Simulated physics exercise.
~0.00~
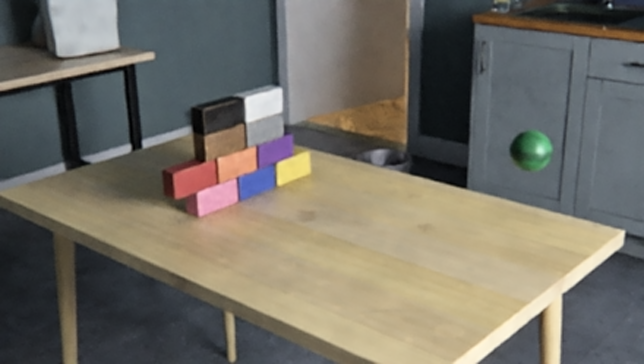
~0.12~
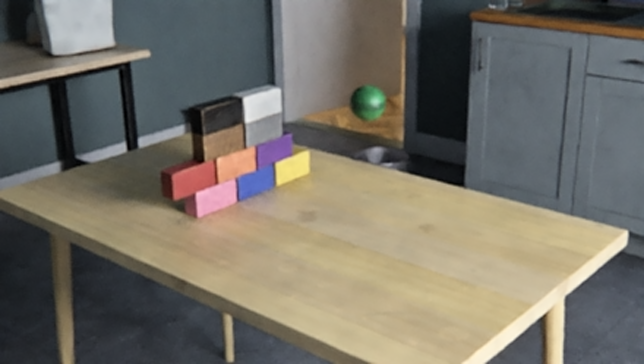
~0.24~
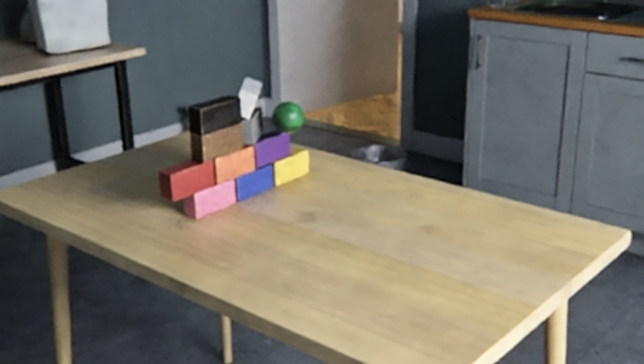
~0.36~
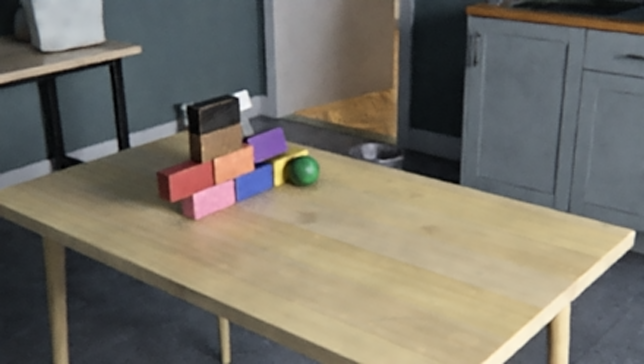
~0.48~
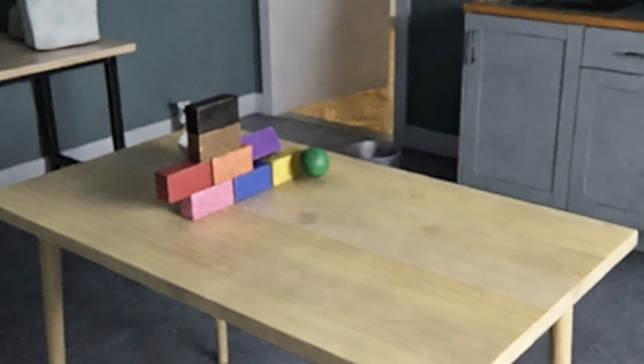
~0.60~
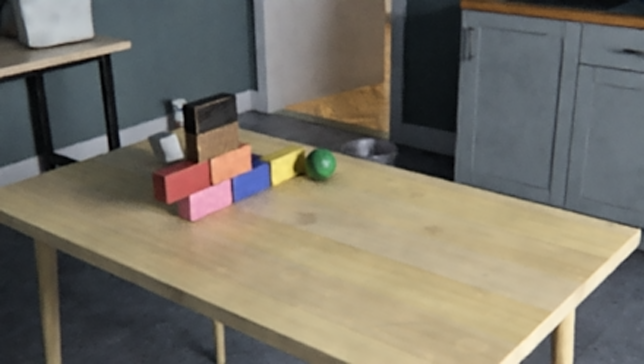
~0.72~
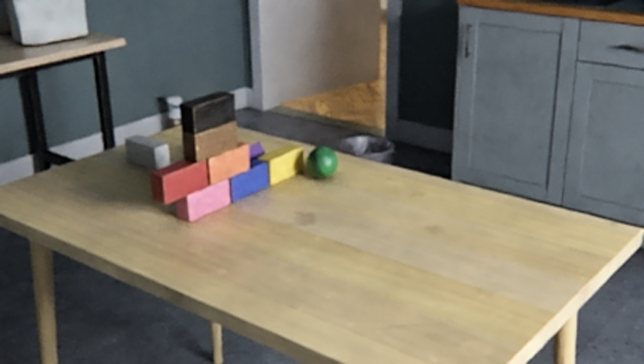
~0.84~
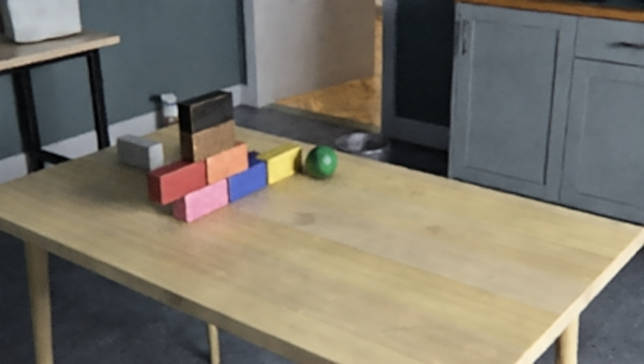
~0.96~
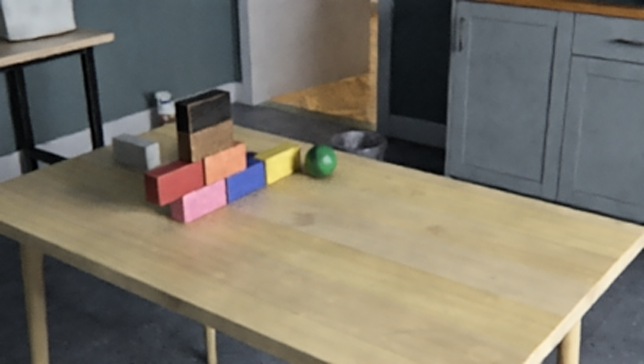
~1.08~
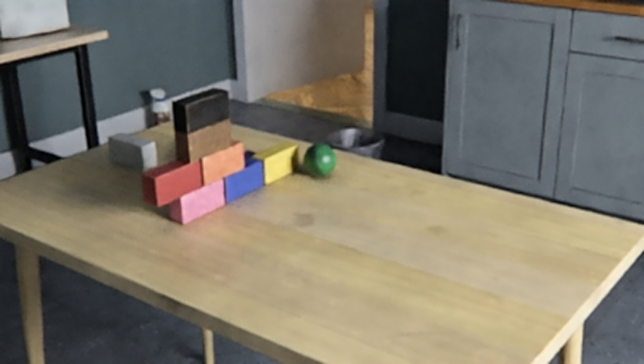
The video shows a green ball flying in from the right toward a stack of coloured blocks on a wooden table, knocking the white, grey and purple blocks from their places. The ball settles beside the yellow block, while the black, brown and lower blocks remain stacked.
